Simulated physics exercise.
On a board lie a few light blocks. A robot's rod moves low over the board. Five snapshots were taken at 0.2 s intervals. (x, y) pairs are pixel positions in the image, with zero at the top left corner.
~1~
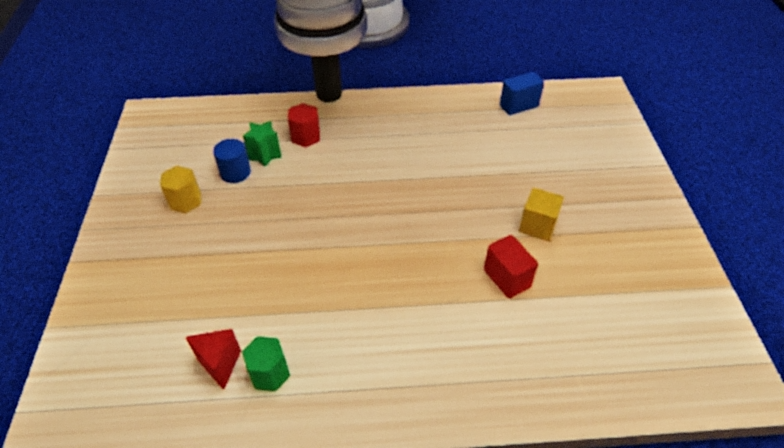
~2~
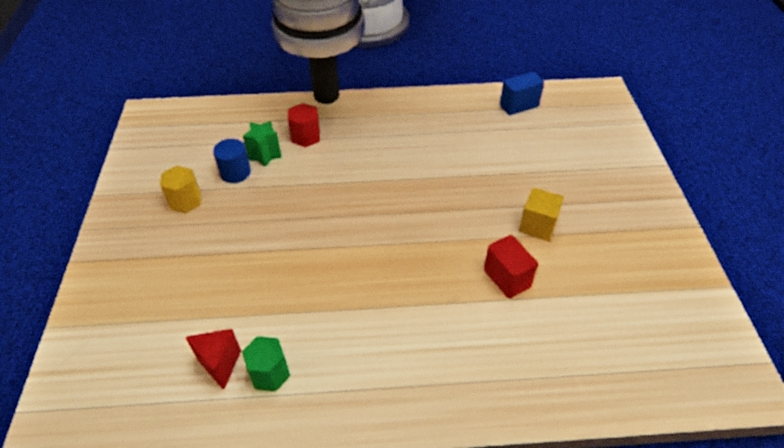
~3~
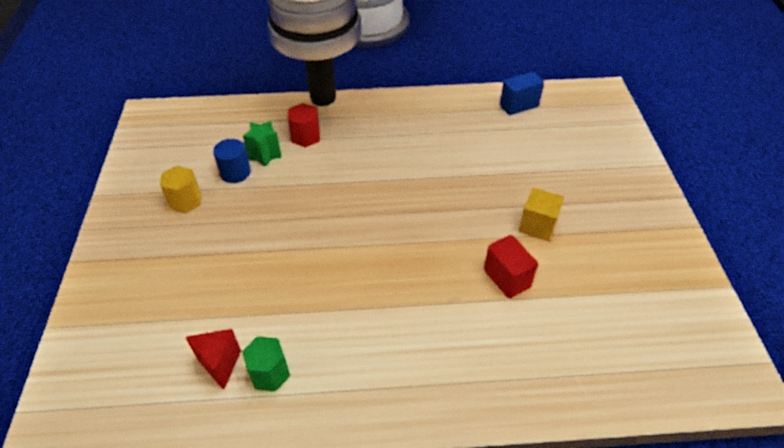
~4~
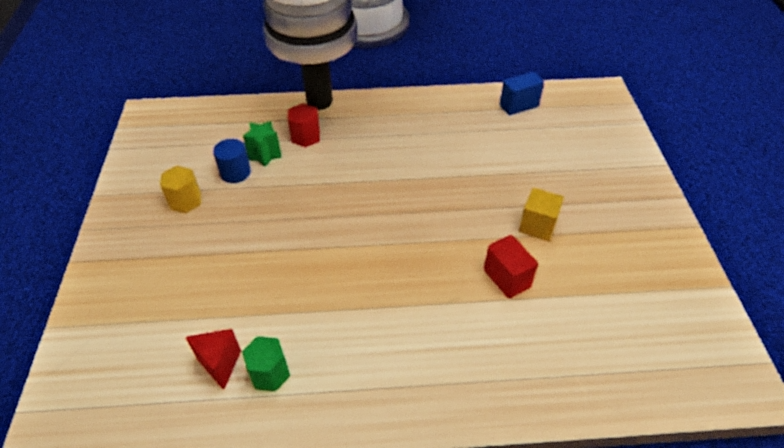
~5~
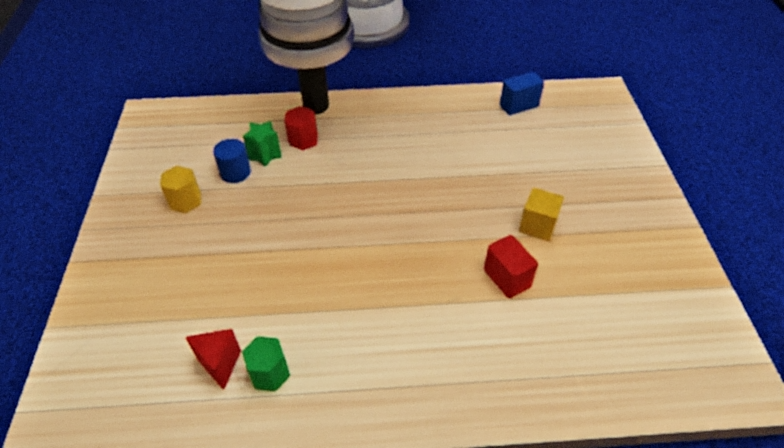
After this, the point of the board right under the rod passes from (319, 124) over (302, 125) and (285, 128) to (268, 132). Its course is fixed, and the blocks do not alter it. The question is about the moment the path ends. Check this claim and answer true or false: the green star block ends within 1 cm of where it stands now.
Verdict: True.
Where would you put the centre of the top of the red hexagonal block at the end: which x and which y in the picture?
Its top middle will sit at (282, 120).
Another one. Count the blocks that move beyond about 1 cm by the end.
Count: One.
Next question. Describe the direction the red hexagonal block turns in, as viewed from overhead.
Looking down on the board, it turns counter-clockwise.
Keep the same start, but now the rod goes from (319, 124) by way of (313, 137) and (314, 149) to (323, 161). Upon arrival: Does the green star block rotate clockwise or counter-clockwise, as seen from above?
The twist is clockwise.
On the path given first. Halfway along, rod (289, 110); red hexagonal block (288, 120), turned 40° anticlockwise.
At the end, rod (264, 115); green star block in place; red hexagonal block (282, 120), turned 65° anticlockwise.
